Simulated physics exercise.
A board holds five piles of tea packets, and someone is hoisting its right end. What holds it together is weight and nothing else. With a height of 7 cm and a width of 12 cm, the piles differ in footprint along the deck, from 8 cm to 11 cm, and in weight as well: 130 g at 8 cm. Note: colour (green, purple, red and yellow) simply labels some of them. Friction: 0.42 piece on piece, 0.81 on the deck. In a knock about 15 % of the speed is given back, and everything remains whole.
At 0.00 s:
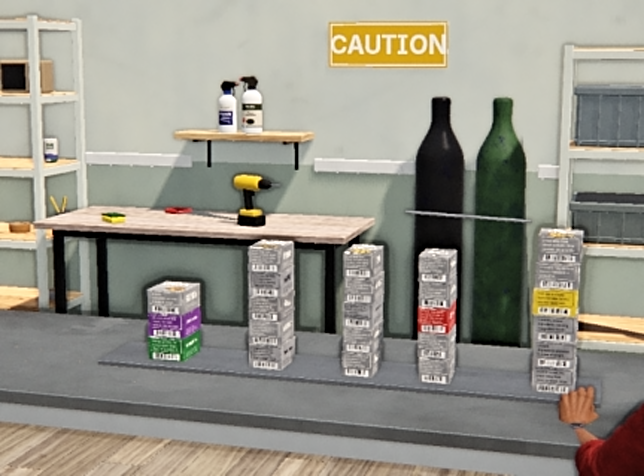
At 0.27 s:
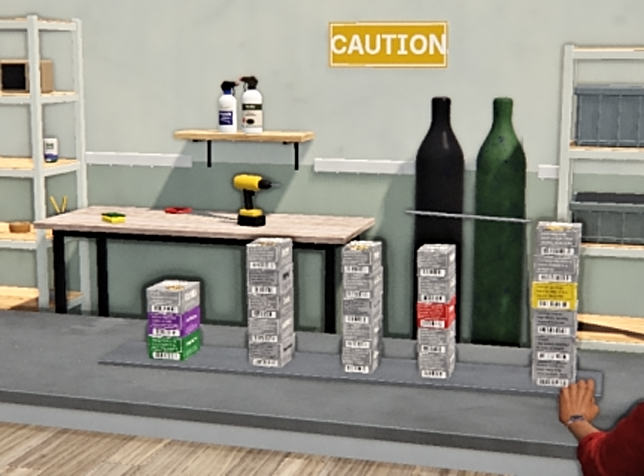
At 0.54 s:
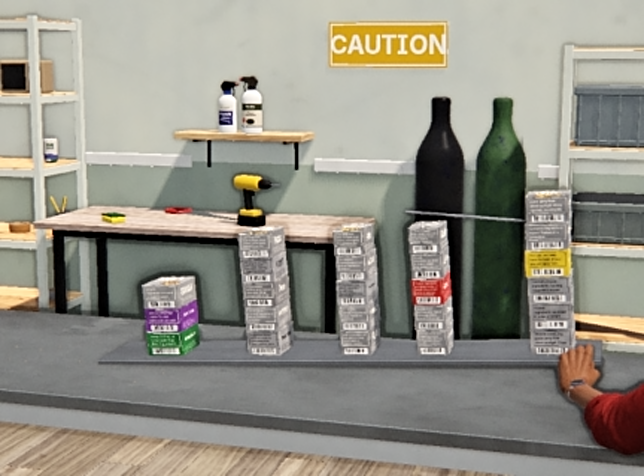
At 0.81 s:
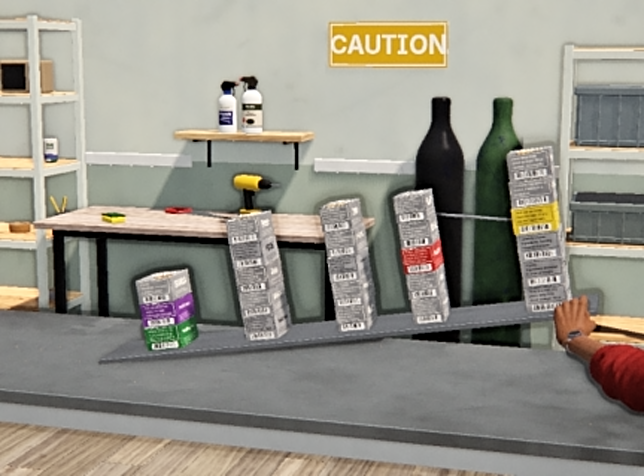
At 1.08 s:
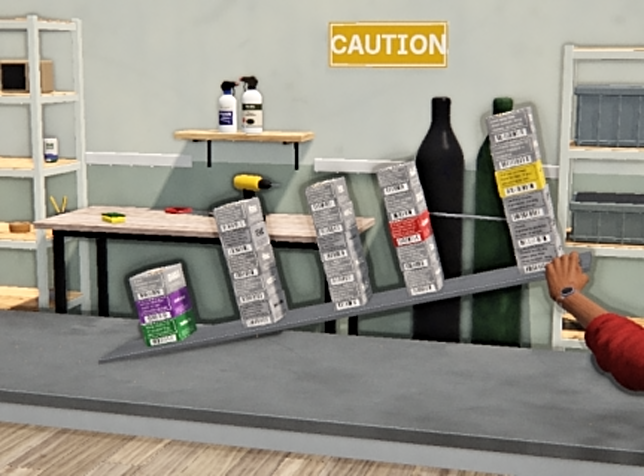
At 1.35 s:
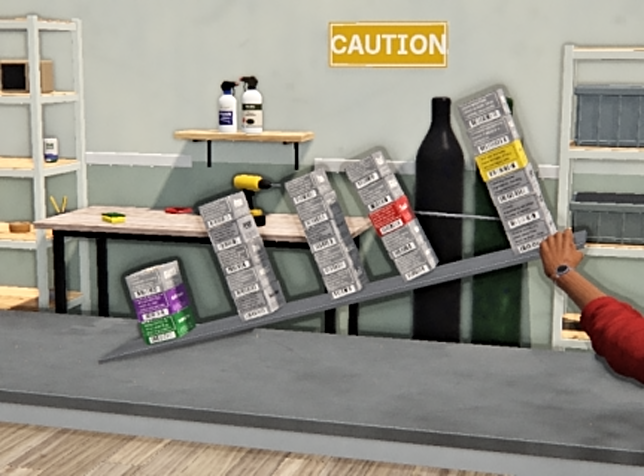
In a workshop, a hand at the right raised one end of a long board carrying five stacks of small packets, and the stacks leaned farther and farther left as the slope steepened.
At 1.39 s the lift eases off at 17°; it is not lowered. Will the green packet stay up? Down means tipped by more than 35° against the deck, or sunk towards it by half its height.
Yes.
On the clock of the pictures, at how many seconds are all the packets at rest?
It all settles by about 3.0 s.
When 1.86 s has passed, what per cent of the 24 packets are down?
By then 95 per cent.
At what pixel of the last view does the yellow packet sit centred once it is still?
Its centre finishes around pixel (407, 259) in the last picture.
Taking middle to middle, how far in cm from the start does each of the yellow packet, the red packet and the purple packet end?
Here yellow ends up 40 centimetres away, red 48 centimetres and purple 22 centimetres.
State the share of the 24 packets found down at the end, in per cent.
It works out at roughly 95 per cent.
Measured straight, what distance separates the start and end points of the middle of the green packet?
Net straight-line distance: Approx. 6 cm.
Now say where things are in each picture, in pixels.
In the first frame (we follow the side turned to the camera; leans and shifts are taken against what carries them), middle of the deck's edge (333, 383) slope 0°; green packet (166, 349); purple packet (166, 326); red packet (433, 321); no piece has moved.
Middle of the deck's edge (333, 379) slope 1°; green packet (166, 348), in the second frame.
Middle of the deck's edge (333, 363) slope 5°; green packet (165, 344), in the third frame.
Middle of the deck's edge (330, 340) slope 10°; green packet (163, 338), in the fourth frame.
Middle of the deck's edge (326, 319) slope 15°; green packet (161, 333), in the fifth frame.
Middle of the deck's edge (323, 308) slope 17°; green packet (160, 330); red packet (387, 220) tipped 12°; yellow packet (499, 162) tipped 6°; steepest lean 12°, the packet at (376, 196); 21 stirred so far, in the sixth frame.
Around 1.58 s, slope 17°; 10 of the 24 packets down; green packet unmoved; red packet tipped 47°, 54 mm lower.
Around 1.86 s, slope 17°; 23 of the 24 packets down; green packet displaced 11 mm; yellow packet on its side.
Finally (3.4 s), slope 17°; 23 of the 24 packets down; green packet displaced 12 mm; red packet on its side; yellow packet on its side. Seen by the last camera, middles, green packet near (165, 326), red packet near (270, 258).
